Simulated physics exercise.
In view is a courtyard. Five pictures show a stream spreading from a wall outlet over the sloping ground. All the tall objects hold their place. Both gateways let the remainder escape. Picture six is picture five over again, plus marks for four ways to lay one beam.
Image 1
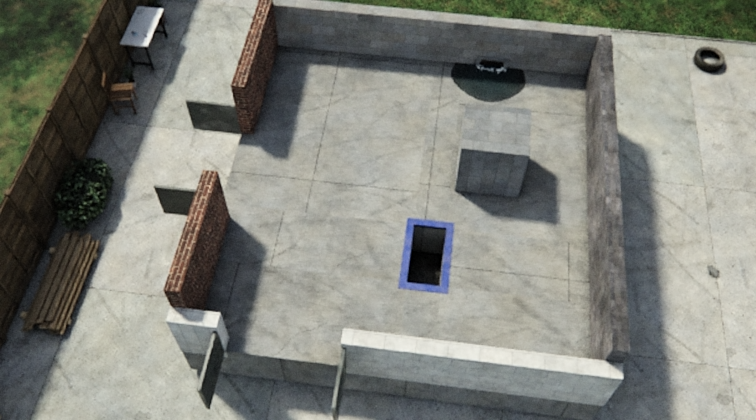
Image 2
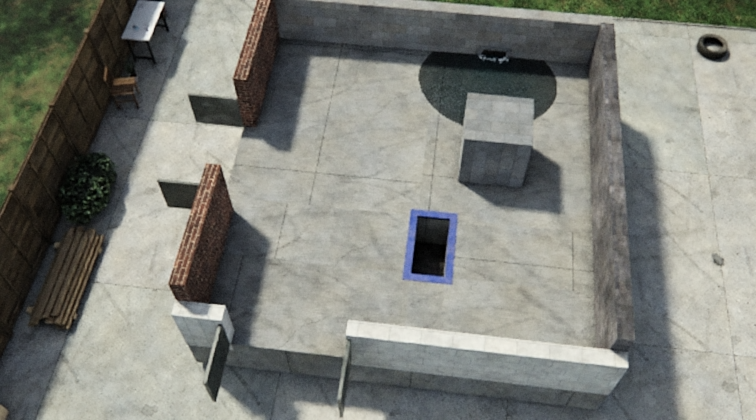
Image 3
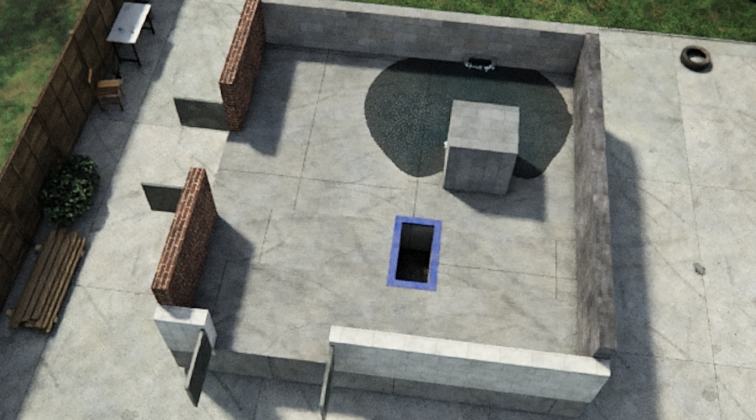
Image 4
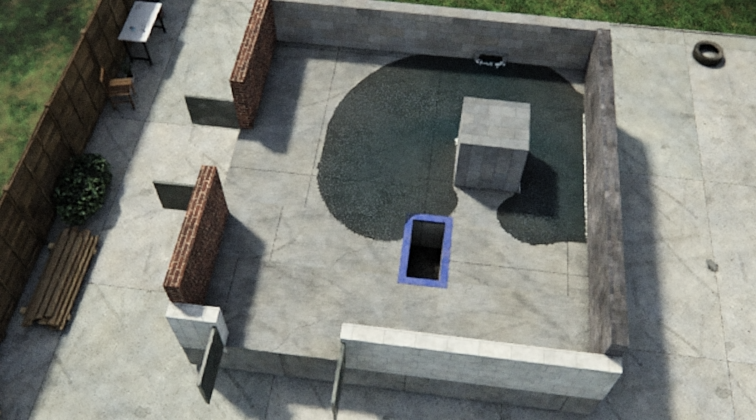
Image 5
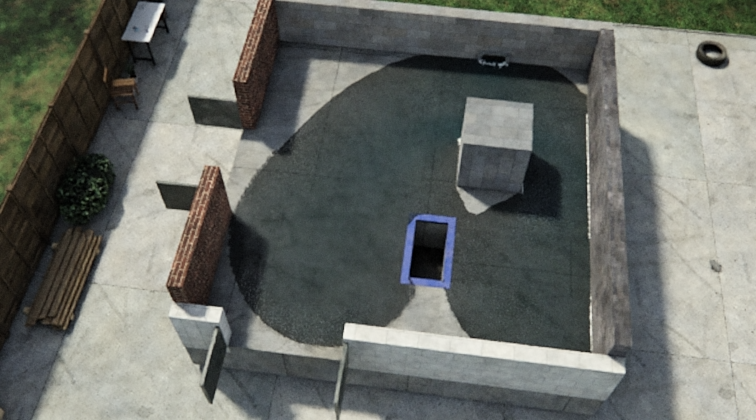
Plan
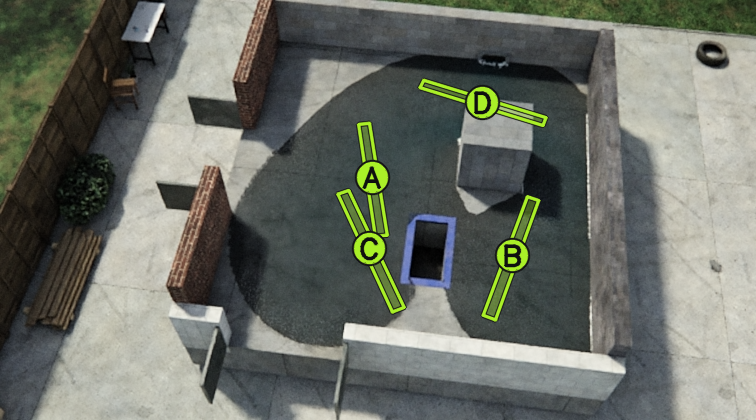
In a walled concrete courtyard, dark water spread from an outlet by the back wall, flowed around a large block, and covered much of the floor, reaching the blue-edged drain pit and running in.
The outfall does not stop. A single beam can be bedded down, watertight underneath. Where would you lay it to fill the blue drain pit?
Best: A.
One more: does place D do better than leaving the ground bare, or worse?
Worse.
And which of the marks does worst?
Here it is place D.
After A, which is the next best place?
It is C.
On the marked copy, A from (364, 123) to (381, 235); B from (489, 317) to (533, 198); C from (343, 192) to (398, 309); D from (421, 83) to (544, 121).
Choosing A, about 46 % of the stream goes into the blue drain pit, about 54 % out by the gates.
Choosing B, about 14 % of the stream goes into the blue drain pit, about 86 % out by the gates.
Choosing C, about 34 % of the stream goes into the blue drain pit, about 66 % out by the gates.
Choosing D, about 6 % of the stream goes into the blue drain pit, about 94 % out by the gates.
